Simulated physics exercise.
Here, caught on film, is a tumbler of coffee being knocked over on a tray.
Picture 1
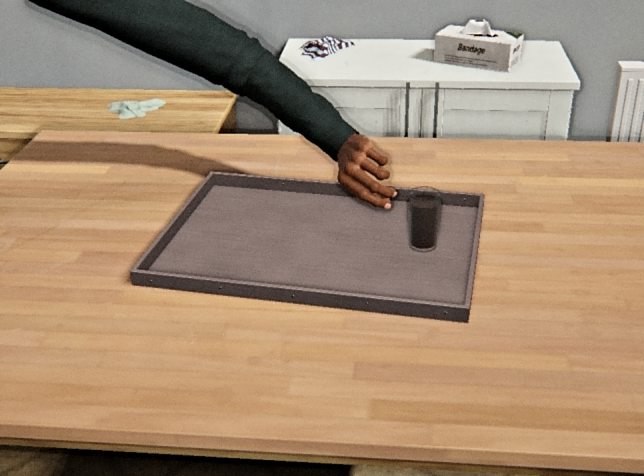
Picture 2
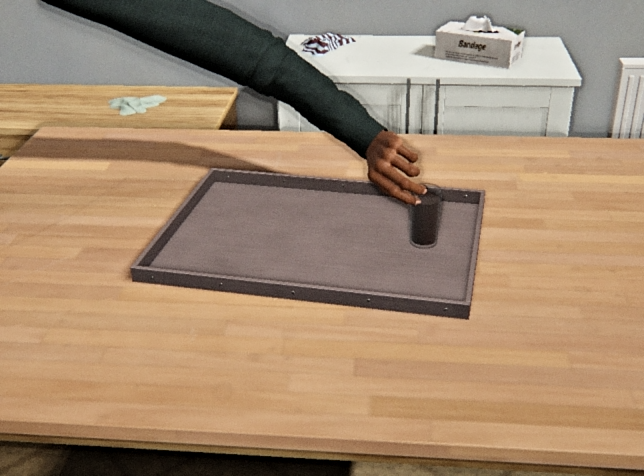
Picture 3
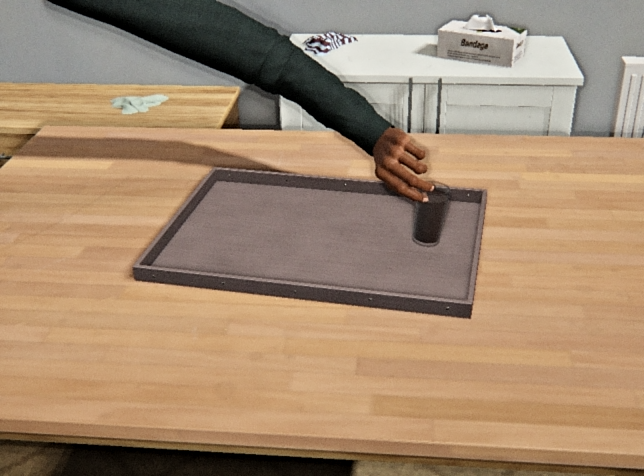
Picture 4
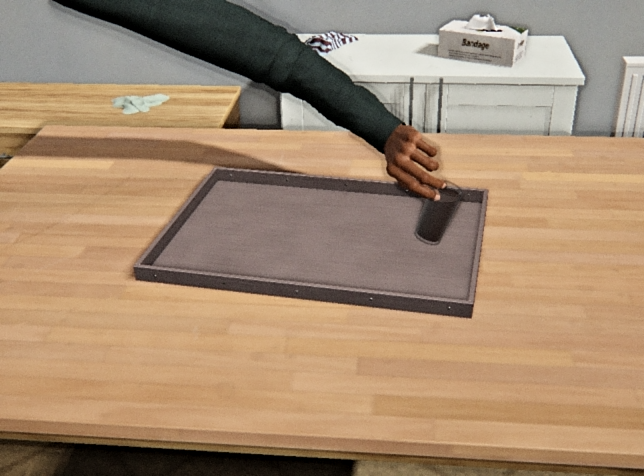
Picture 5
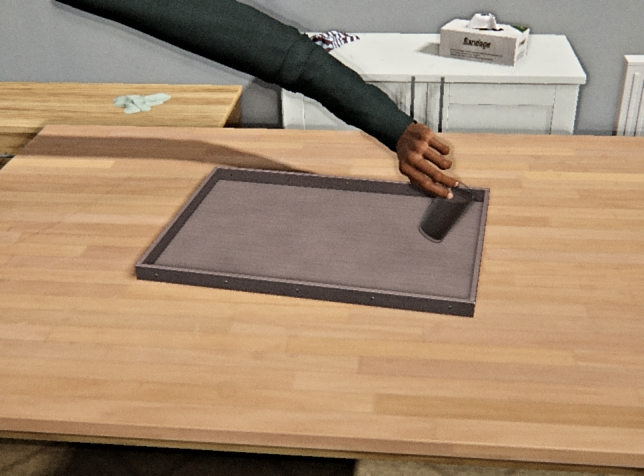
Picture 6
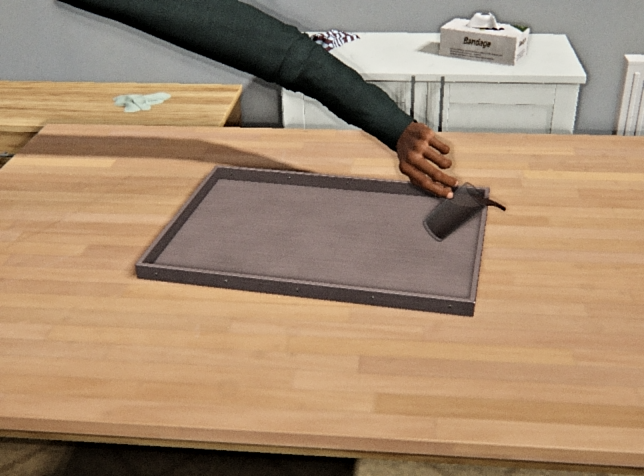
On a wooden table, a hand reaching in from the left pushing a tumbler of dark liquid until it tilts right on a tray.
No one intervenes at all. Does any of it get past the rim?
I reckon the tray will not do its job here.
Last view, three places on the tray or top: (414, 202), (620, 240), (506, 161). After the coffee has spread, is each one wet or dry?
Going in the order asked, the first spot is outside the spill, the second is inside the spill and the third is outside the spill.
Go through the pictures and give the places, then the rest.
In the first frame, it stands upright; tumbler (424, 218) about three quarters full; tray (308, 287).
In the second frame, it is being nudged; tumbler about three quarters full, surface at (426, 199).
In the third frame, it is being nudged; tumbler (431, 213) about three quarters full.
In the fourth frame, it is being nudged; tumbler about three quarters full, surface at (444, 197); tray (312, 282).
In the fifth frame, it is being nudged; tumbler (446, 210) tipped 30°.
In the sixth frame, it is falling; tumbler (456, 212) tipped 45°.
Next, the tumbler lies across the rim; the puddle covers about as much as a plate; the table is getting wet.
After that, the puddle covers about as much as a tray; the table is getting wet.
Finally, the puddle covers about as much as a tray; the table is getting wet.
